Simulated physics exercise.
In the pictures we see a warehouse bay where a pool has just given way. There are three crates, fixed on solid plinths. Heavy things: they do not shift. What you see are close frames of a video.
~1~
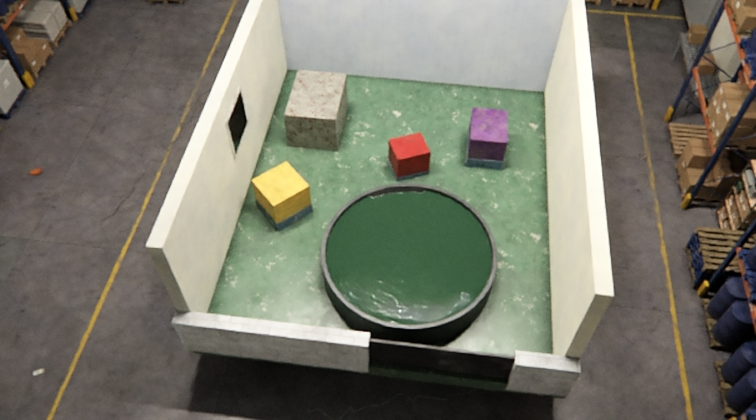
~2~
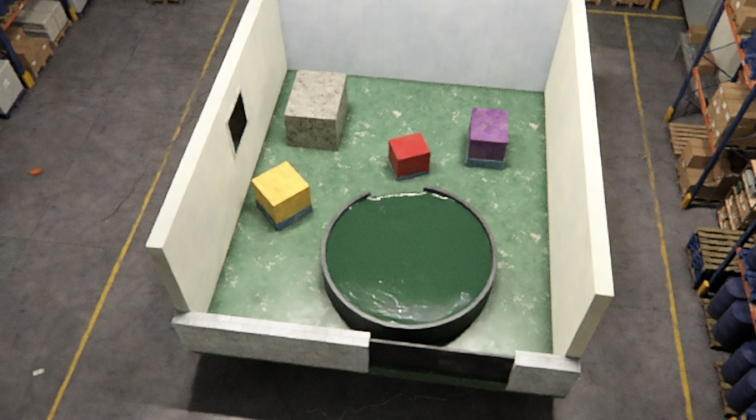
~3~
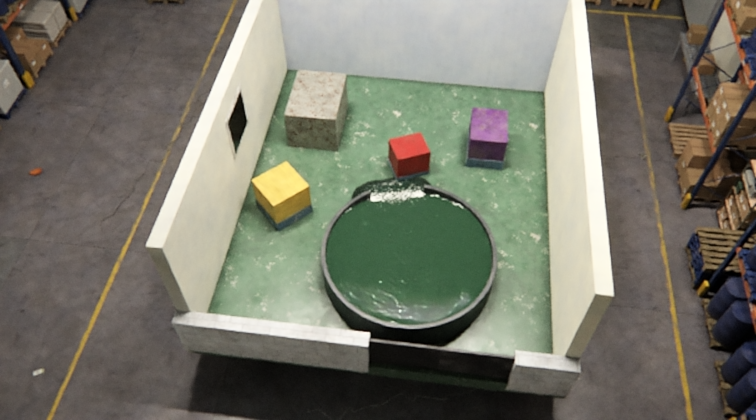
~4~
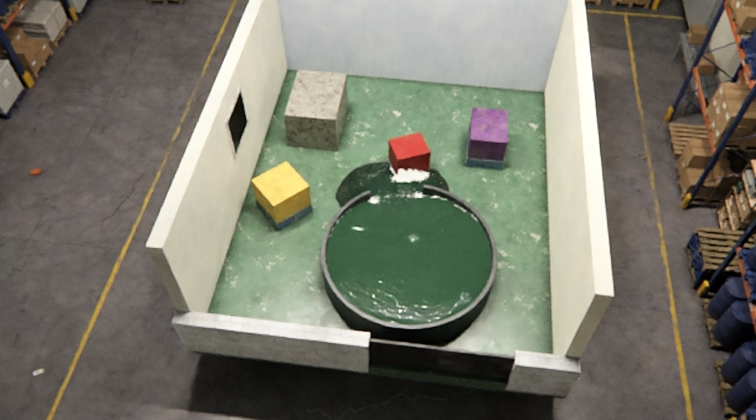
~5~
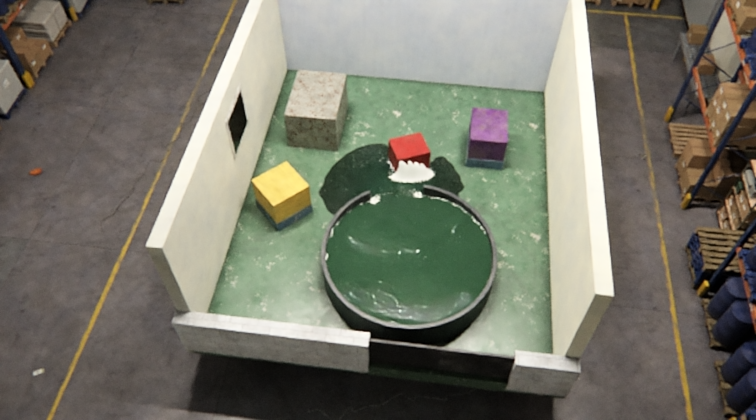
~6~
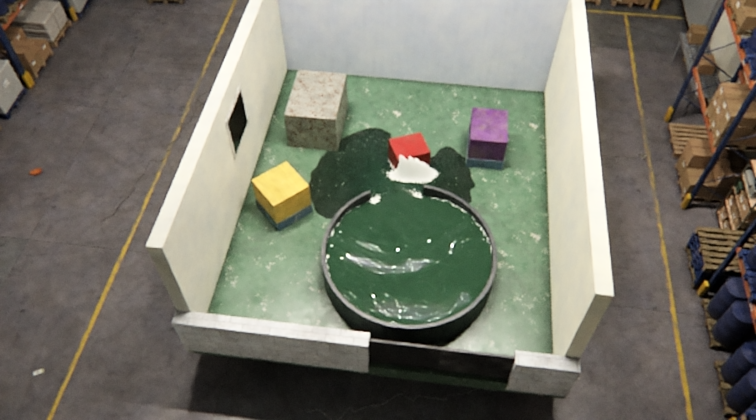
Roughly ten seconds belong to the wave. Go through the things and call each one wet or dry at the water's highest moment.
Called one by one: The purple crate is dry; the yellow crate is dry; the red crate is wet.
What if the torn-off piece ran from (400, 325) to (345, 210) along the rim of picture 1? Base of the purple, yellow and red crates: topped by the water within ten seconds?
In my view the purple crate is never reached; as for the yellow crate, it gets reached; the red crate gets reached.
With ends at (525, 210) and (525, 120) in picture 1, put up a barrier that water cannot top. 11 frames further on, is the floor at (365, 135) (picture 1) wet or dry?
At that place: Awash.
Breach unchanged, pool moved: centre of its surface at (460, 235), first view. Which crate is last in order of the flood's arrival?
The crate marked yellow comes last.
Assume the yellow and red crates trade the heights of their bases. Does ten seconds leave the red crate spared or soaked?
With the swap, the red crate is flooded.
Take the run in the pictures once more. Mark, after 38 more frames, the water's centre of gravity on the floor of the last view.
Around pixel (401, 202).
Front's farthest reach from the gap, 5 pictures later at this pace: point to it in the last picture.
Roughly at (348, 77).
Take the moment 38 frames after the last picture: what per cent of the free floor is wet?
Around 95 in a hundred.
A moment on, water covers 25 % of the floor; the purple crate water round its plinth, the yellow crate water round its plinth, the red crate water round its plinth.
Next, water covers 40 % of the floor; the purple crate water round its plinth, the yellow crate water round its plinth, the red crate water round its plinth.
Then, water covers 70 % of the floor; the purple crate water round its plinth, the yellow crate water round its plinth, the red crate water round its plinth.
Later, water covers 95 % of the floor; the purple crate water round its plinth, the yellow crate water round its plinth, the red crate water round its plinth.
In the end, water covers 100 % of the floor; the purple crate stayed above the water, the yellow crate stayed above the water, the red crate was topped.
